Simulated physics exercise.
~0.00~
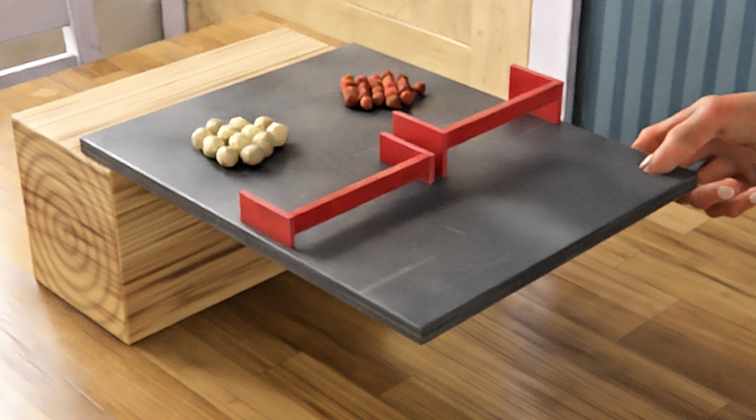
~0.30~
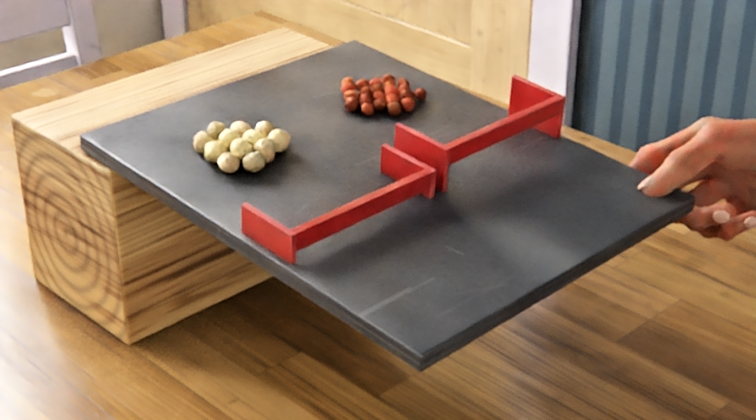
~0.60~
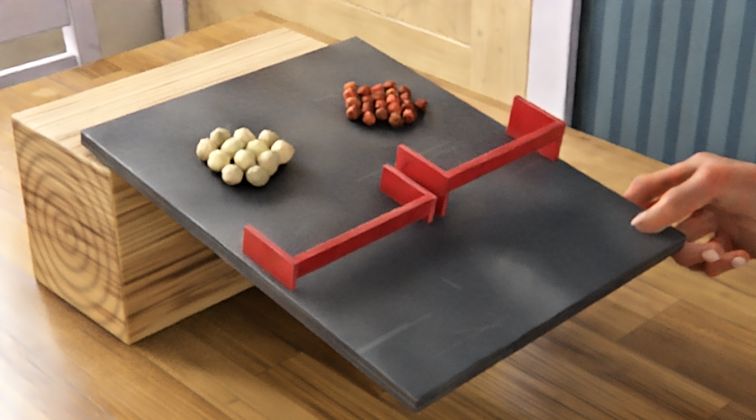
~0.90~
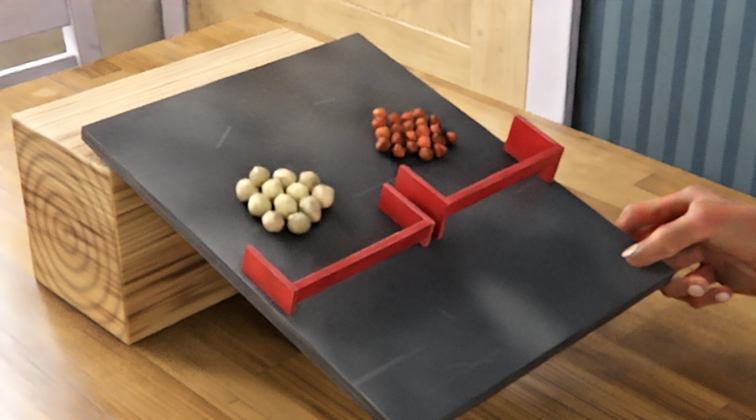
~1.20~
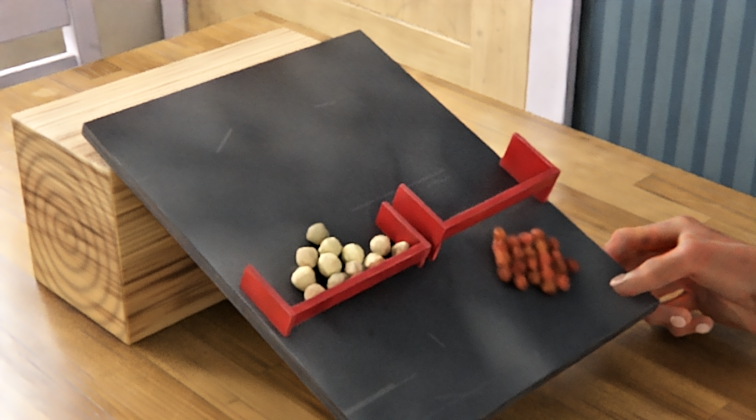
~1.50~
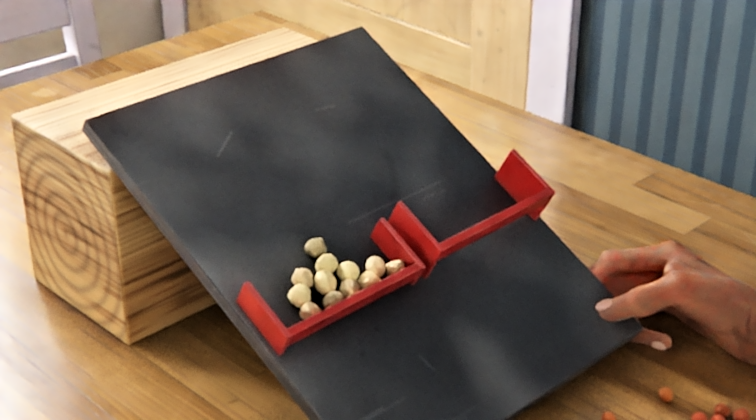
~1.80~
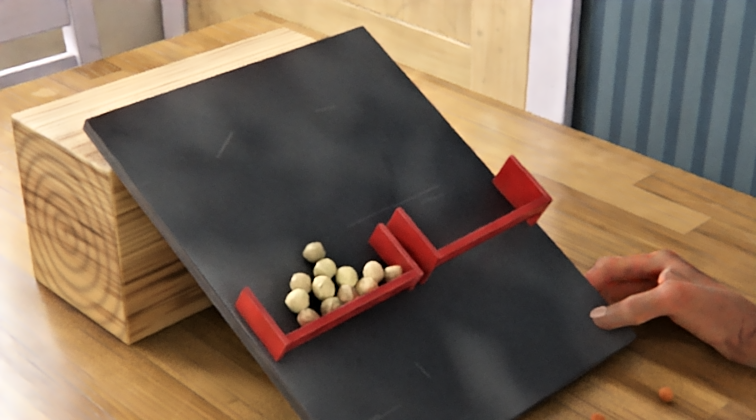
The clip shows a hand lowering one end of a dark board propped on a wooden block, sending two handfuls of small balls down toward red gates. The pale balls gather behind the nearer gate, while the reddish ones pass the farther gate and roll off onto the table.
